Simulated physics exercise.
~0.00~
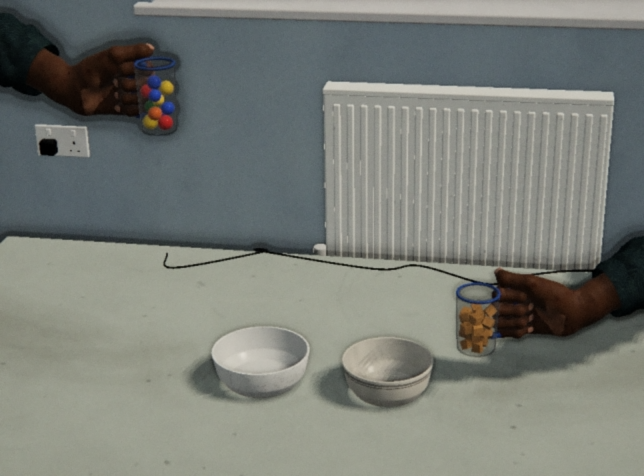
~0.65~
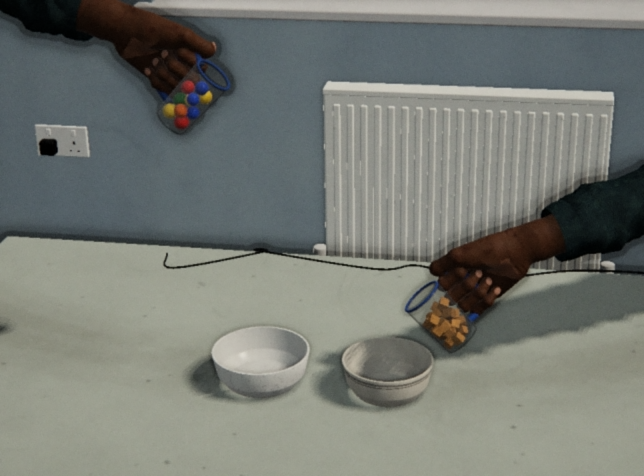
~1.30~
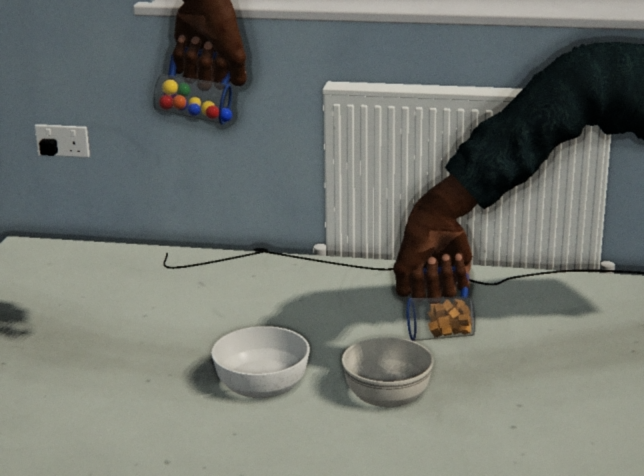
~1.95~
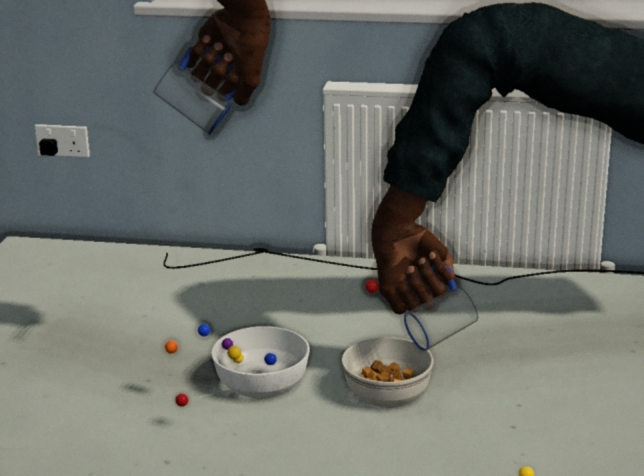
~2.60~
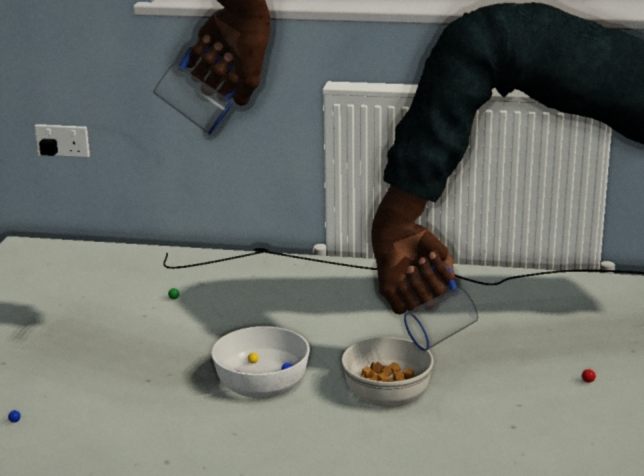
Two hands tip cups over bowls, scattering colourful balls left while brown pieces land right.
